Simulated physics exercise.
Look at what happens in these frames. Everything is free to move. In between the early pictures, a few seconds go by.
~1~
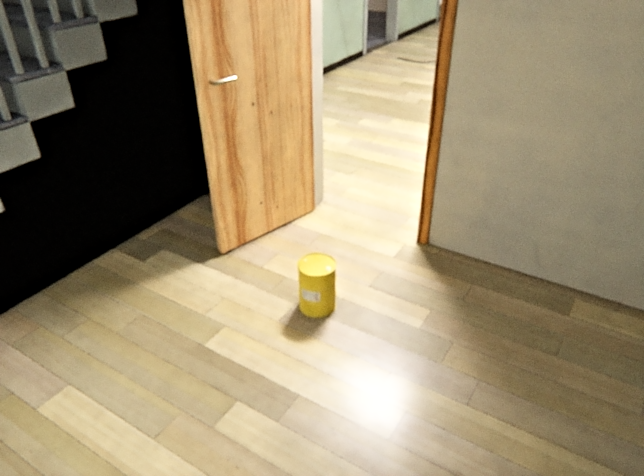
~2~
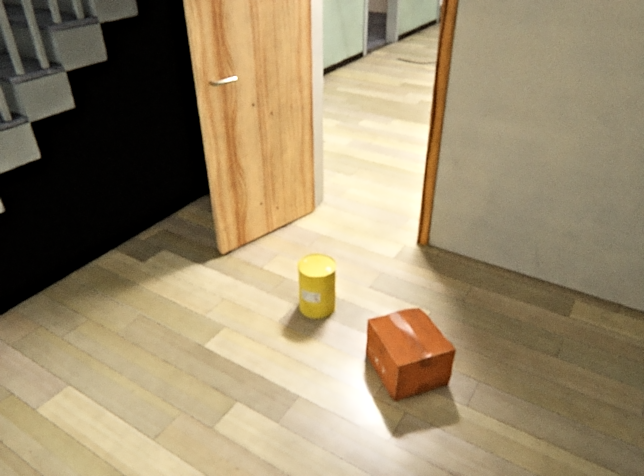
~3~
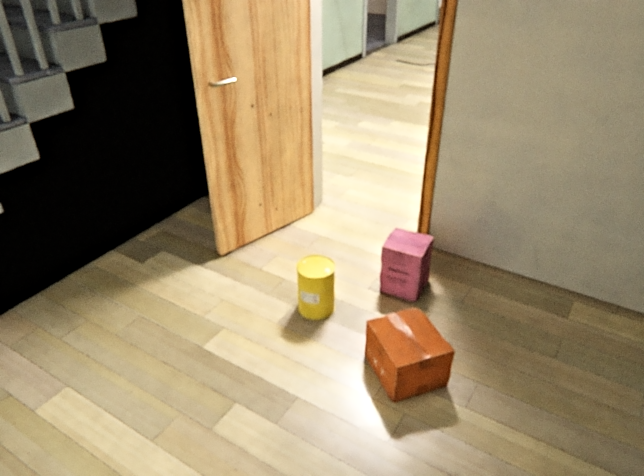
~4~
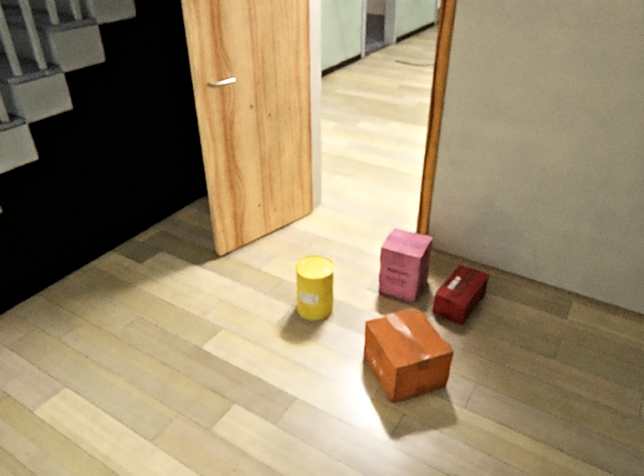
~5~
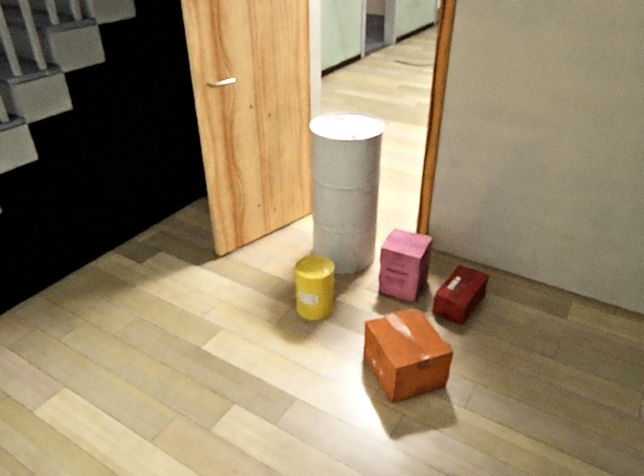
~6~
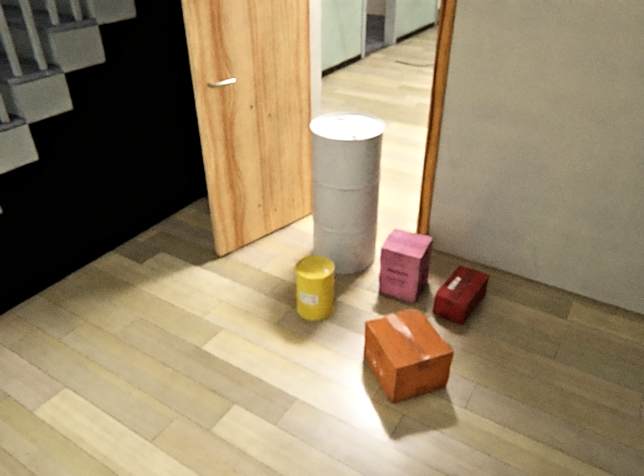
A wooden door stands open and still as boxes and a tall white drum appear around a yellow canister.
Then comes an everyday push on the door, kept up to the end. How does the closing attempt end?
It ends with the door stuck open.
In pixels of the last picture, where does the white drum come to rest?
Close to (357, 194) in the last picture.
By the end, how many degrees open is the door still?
I'd say it stays open by roughly 50 degrees.
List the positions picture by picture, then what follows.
In the first picture, door wide open and still.
In the second picture, door wide open and still; yellow canister (317, 286).
In the third picture, door wide open and still; orange parcel (407, 353).
In the fourth picture, door wide open and still; yellow canister (315, 288); pink box (405, 265).
In the fifth picture, door wide open and still; red parcel (461, 294); orange parcel (405, 353).
In the sixth picture, door wide open and still; white drum (346, 195); yellow canister (315, 288).
Then, 0.40 s past the last view, door at 87°.
Then, 0.60 s past the last view, door at 70°.
Then, 0.90 s past the last view, door at 53°; white drum displaced a little near (354, 195).
Finally, door at 51°; all 5 still in place. Final places as the last picture's camera would see them, white drum near (357, 194).
